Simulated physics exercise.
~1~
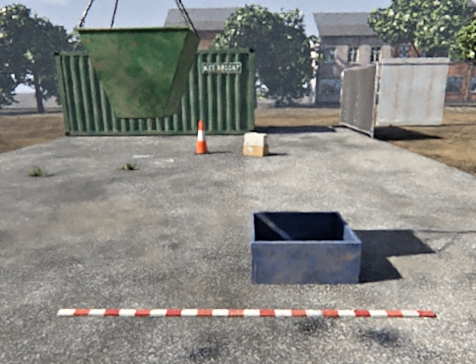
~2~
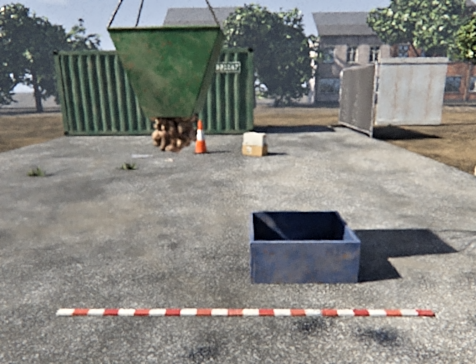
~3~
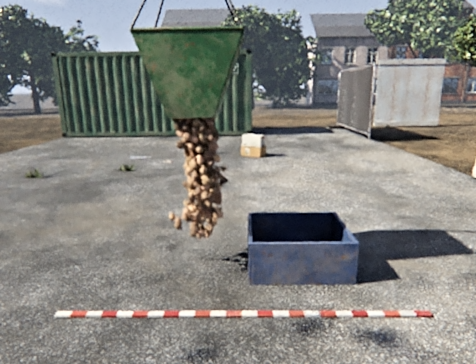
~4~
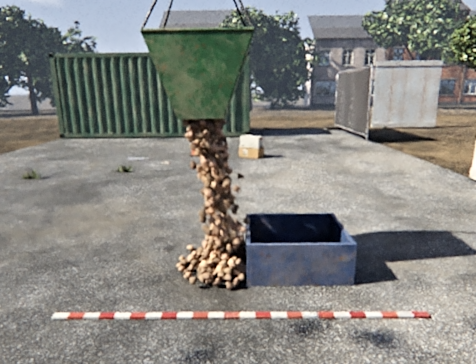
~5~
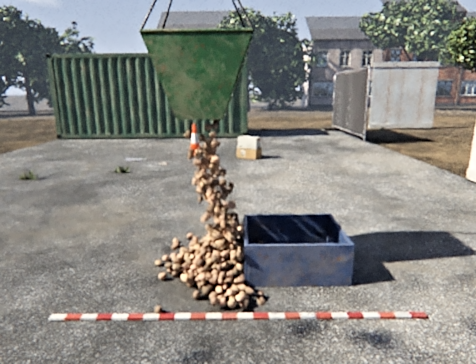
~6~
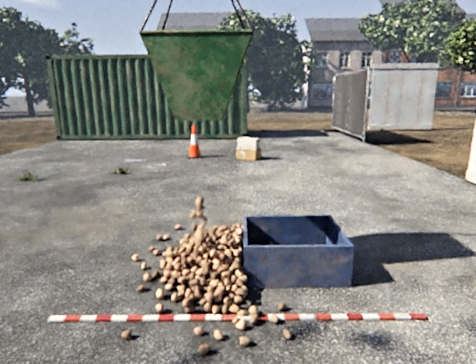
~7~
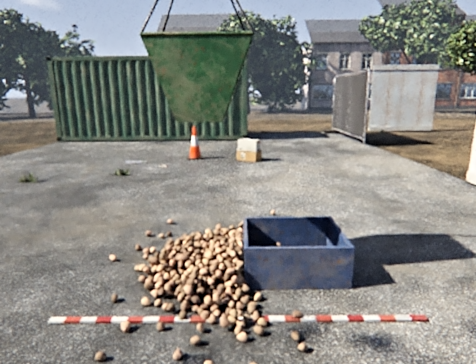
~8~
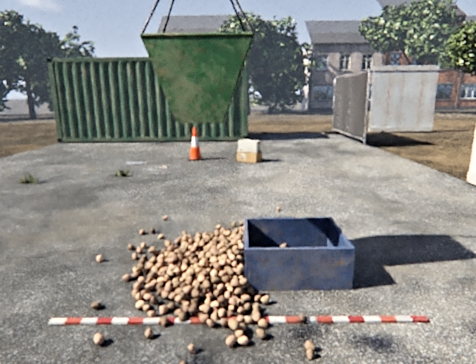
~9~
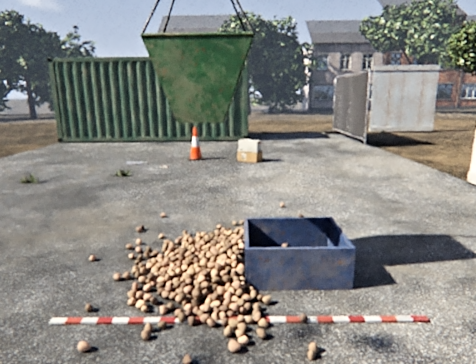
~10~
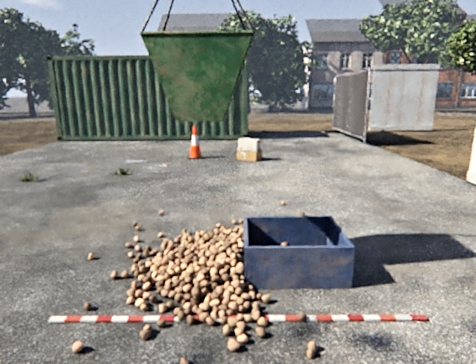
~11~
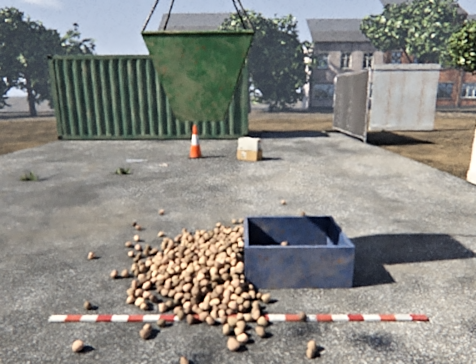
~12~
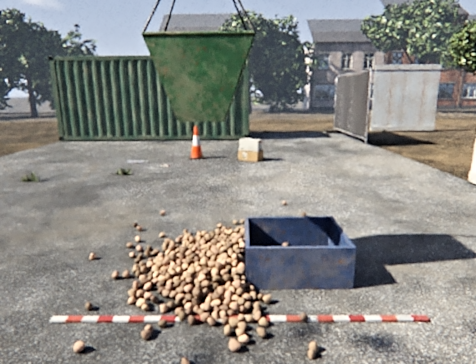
Green skip moving right on cables and dropping brown stones that miss the open blue bin, settling mostly in a heap left of it.
